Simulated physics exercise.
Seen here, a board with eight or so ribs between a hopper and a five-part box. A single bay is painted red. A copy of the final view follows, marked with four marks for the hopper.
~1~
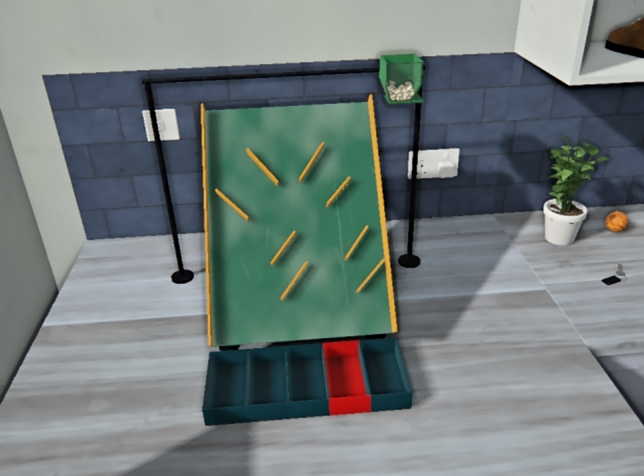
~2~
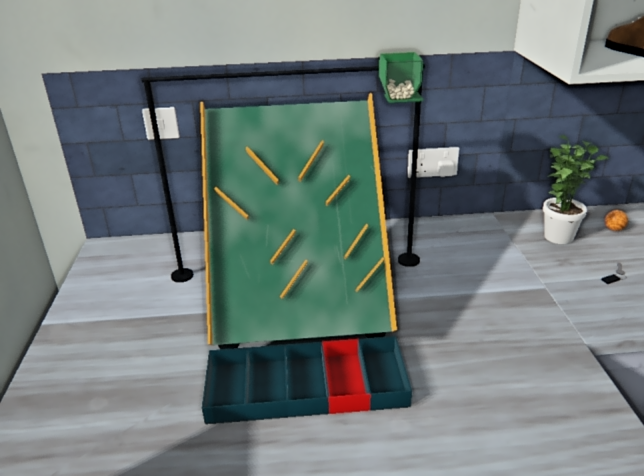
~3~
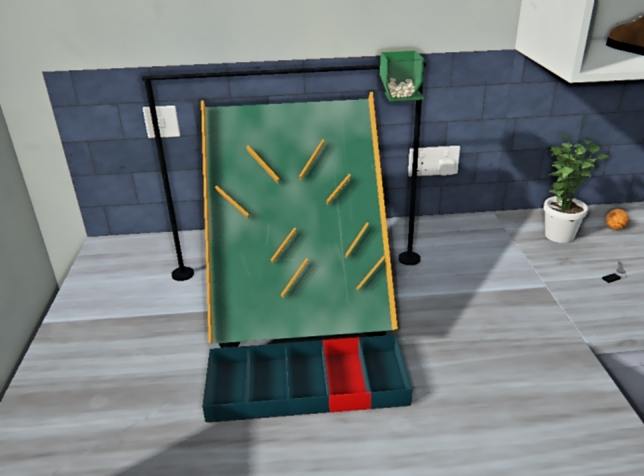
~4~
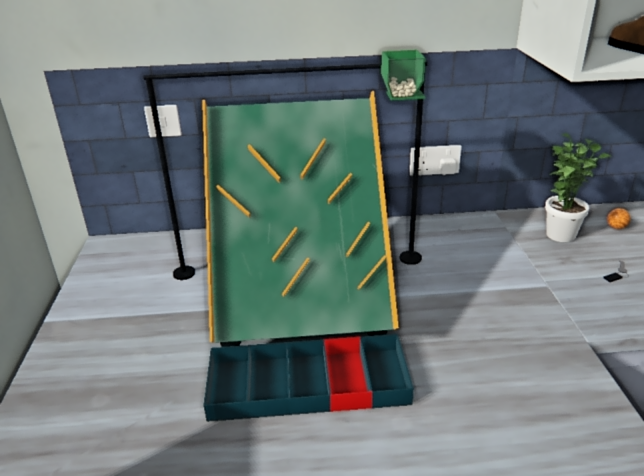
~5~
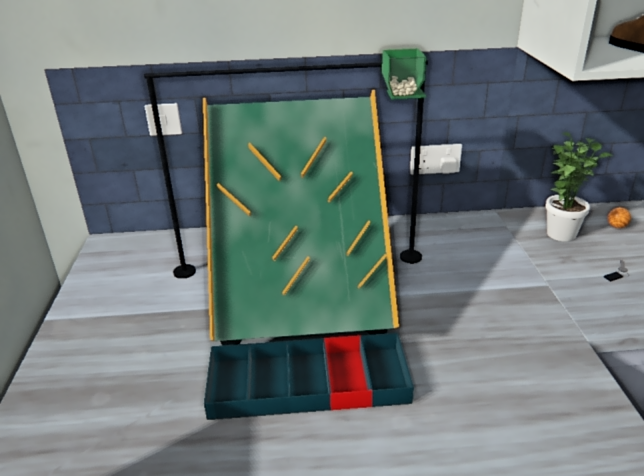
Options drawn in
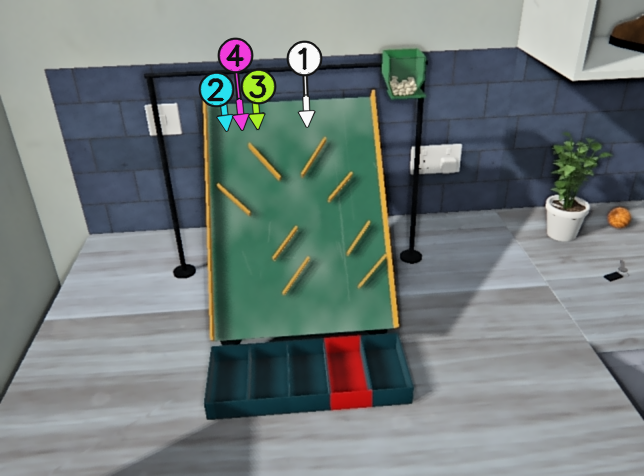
On a grey wooden worktop, a tilted green board with orange ribs stood below a small green hopper of white beans and behind a box with one red bay, and nothing noticeably moved.
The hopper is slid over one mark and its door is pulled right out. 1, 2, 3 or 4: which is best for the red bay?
It is 3.
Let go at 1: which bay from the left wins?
The first.
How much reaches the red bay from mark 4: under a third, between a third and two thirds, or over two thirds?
It is under a third.
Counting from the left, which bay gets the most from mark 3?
It is the fourth one.
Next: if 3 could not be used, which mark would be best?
Mark 4.
On the marked copy, mark 1 meets the board at (307, 121); mark 2 meets the board at (226, 125); mark 3 meets the board at (257, 123); mark 4 meets the board at (241, 124).
With 1, about a tenth in the red bay, almost all in other bays.
With 2, not one piece in the red bay, almost all in other bays.
With 3, roughly two thirds in the red bay, roughly a third in other bays.
With 4, roughly a quarter in the red bay, the larger part in other bays.
